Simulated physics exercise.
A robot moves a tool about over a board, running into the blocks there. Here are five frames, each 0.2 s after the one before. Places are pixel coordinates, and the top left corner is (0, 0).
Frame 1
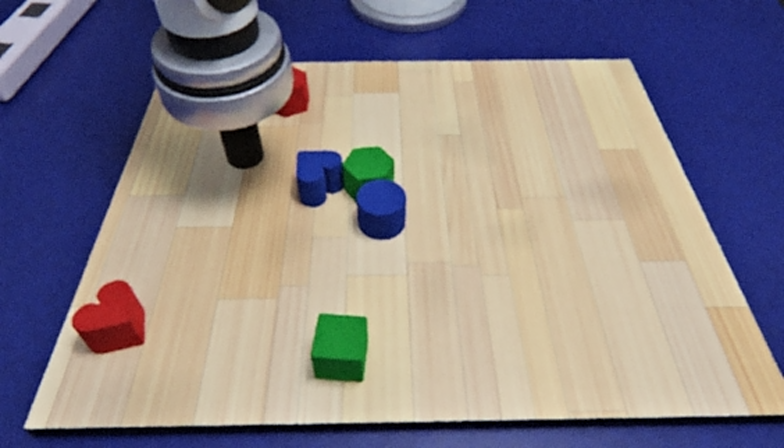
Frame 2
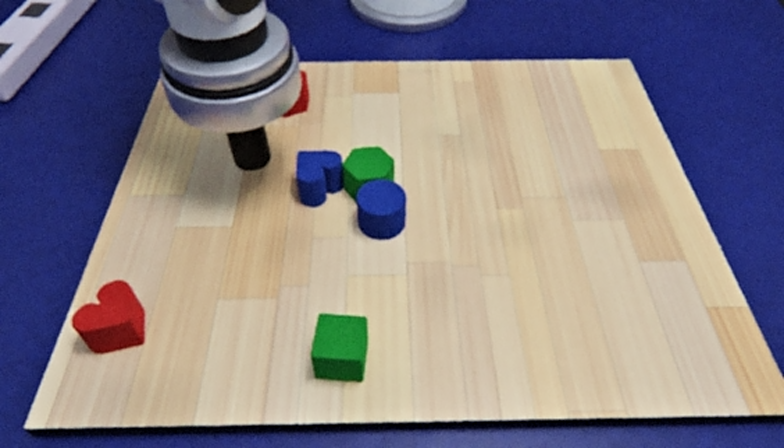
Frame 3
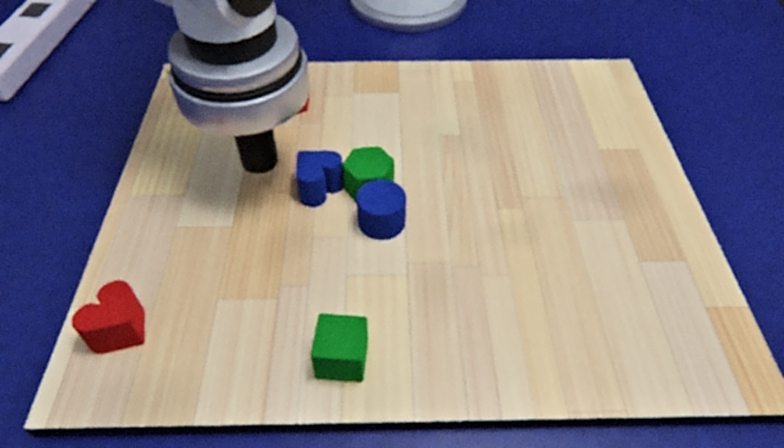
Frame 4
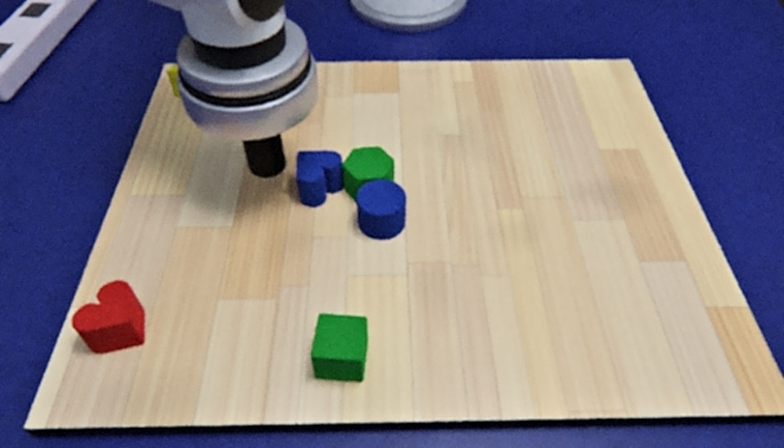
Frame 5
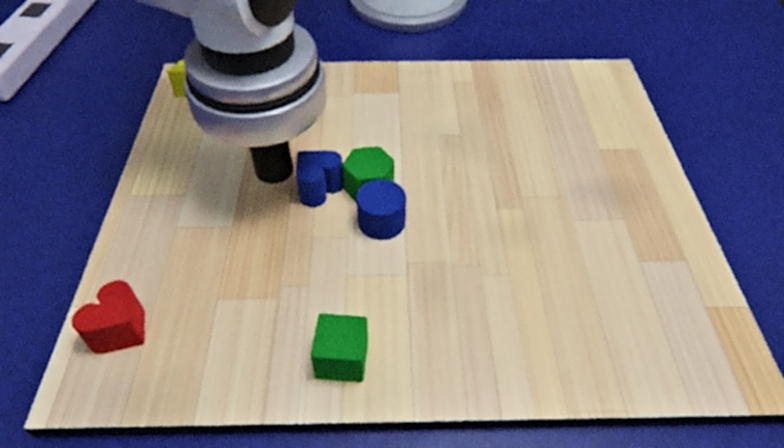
Robot arm with a dark cylindrical tip edging slightly right over a wooden board toward unmoving blue and green blocks.
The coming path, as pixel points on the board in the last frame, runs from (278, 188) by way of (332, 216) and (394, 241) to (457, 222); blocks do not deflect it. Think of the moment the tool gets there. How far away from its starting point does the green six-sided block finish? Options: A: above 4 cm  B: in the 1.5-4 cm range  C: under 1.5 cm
Answer: B.
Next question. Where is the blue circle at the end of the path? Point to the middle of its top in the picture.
When the path ends, it will be at (497, 180).
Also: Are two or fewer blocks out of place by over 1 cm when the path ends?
My answer is no.
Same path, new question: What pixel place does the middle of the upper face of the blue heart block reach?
The middle of the upper face of the blue heart block will lie at about (348, 164) in the picture.
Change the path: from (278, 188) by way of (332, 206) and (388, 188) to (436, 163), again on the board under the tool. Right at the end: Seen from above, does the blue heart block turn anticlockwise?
In short: Yes.
What follows on the original path. One third of the way, tool at (331, 199); blue heart block at (348, 164), turned 50° anticlockwise; green six-sided block at (391, 158), turned 20° clockwise.
Two thirds of the way, tool at (394, 224); blue heart block at (348, 164), turned 50° anticlockwise; green six-sided block at (391, 158), turned 20° clockwise; blue circle at (436, 202).
At the end, tool at (460, 205); blue heart block at (348, 164), turned 50° anticlockwise; green six-sided block at (391, 158), turned 20° clockwise; blue circle at (497, 180).
